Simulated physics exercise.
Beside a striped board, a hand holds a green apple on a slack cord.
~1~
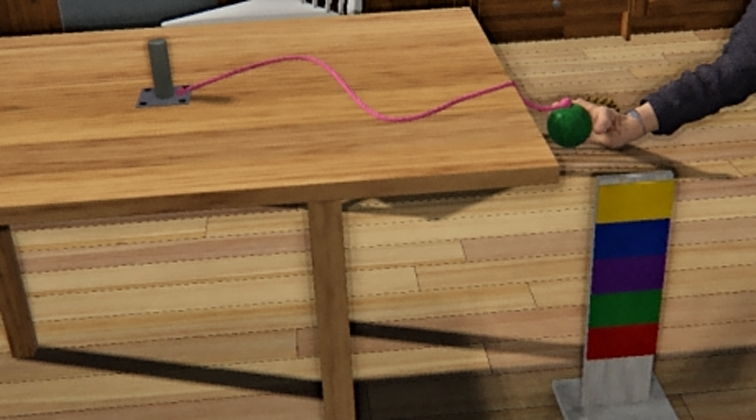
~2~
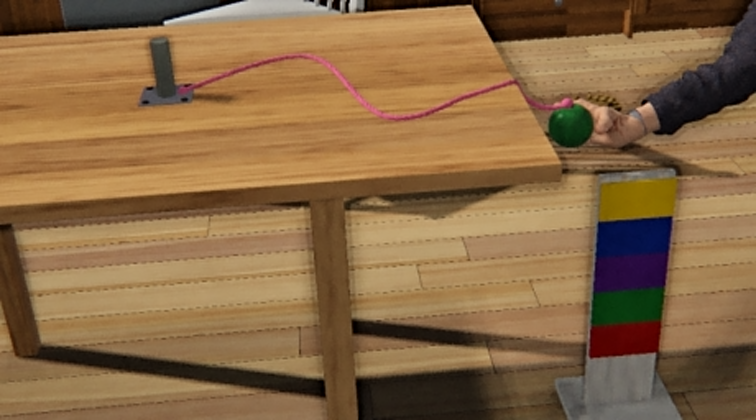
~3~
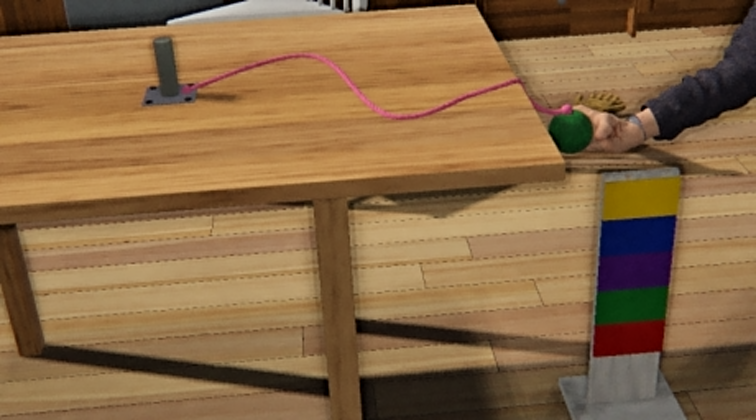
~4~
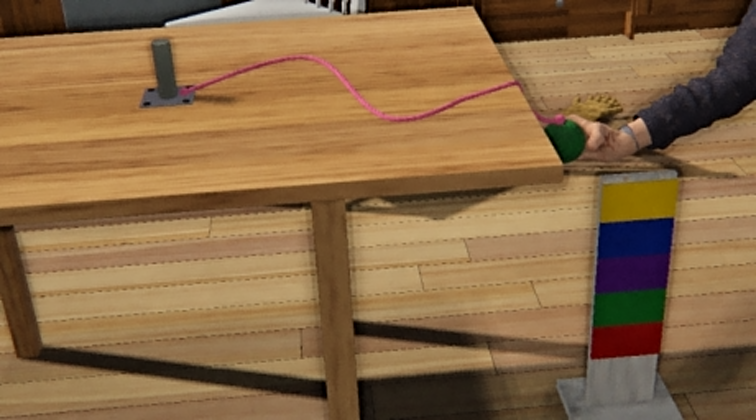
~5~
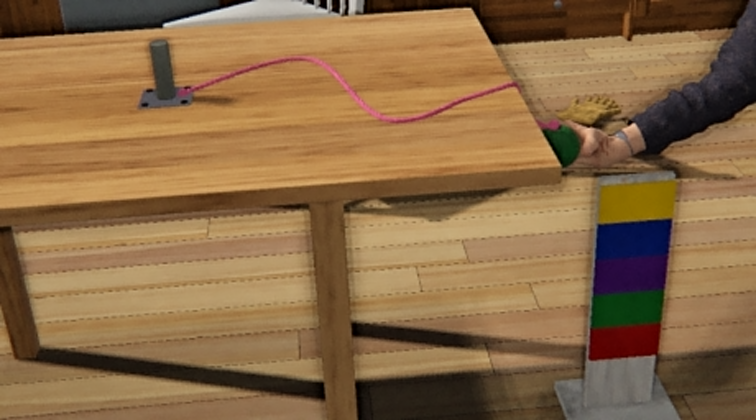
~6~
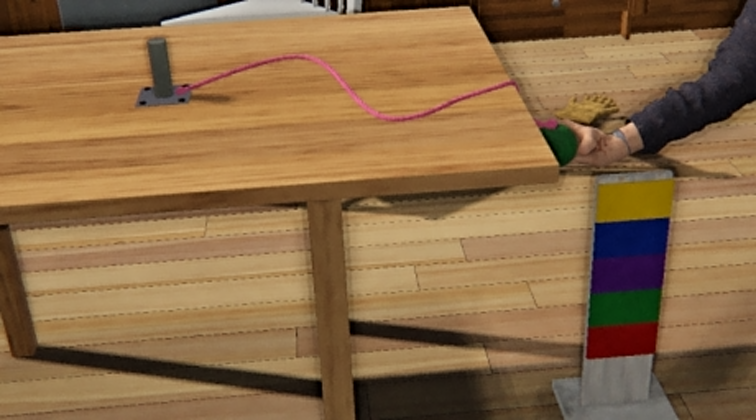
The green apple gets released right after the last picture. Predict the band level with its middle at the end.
Prediction: Green.
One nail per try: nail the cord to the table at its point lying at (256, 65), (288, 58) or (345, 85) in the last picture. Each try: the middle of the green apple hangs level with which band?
For the first place it's purple, for the second purple, and for the third blue.
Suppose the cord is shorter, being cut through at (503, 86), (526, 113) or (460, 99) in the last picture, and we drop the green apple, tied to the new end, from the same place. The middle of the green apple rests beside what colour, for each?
In order of the tries: Blue; then purple; then yellow.
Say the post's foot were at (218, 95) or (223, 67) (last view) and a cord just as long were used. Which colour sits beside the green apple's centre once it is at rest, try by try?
Try by try: Red; red.
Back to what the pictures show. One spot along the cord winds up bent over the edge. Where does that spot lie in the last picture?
Look around (371, 111).
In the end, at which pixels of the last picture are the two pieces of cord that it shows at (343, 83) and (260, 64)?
First one: (430, 78); second one: (286, 87).
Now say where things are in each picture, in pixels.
The first frame shows green apple (570, 125); yellow (636, 203); blue (632, 240); purple (629, 276); green (626, 310); red (623, 343).
The second frame shows green apple (571, 125); cord through (224, 76) (307, 57) (348, 85) (394, 118) (478, 93).
The third frame shows green apple (571, 131).
The fourth frame shows green apple (563, 141); cord through (225, 78) (308, 58) (349, 86) (395, 120) (480, 94).
The fifth frame shows green apple (557, 147).
The sixth frame shows green apple (555, 146); cord through (221, 77) (304, 58) (345, 86) (391, 119) (476, 94).
Early on, apple near (514, 294); level with green.
Midway, apple near (496, 299); level with green.
Finally, apple near (503, 303); level with green. Its middle rests at the green band.
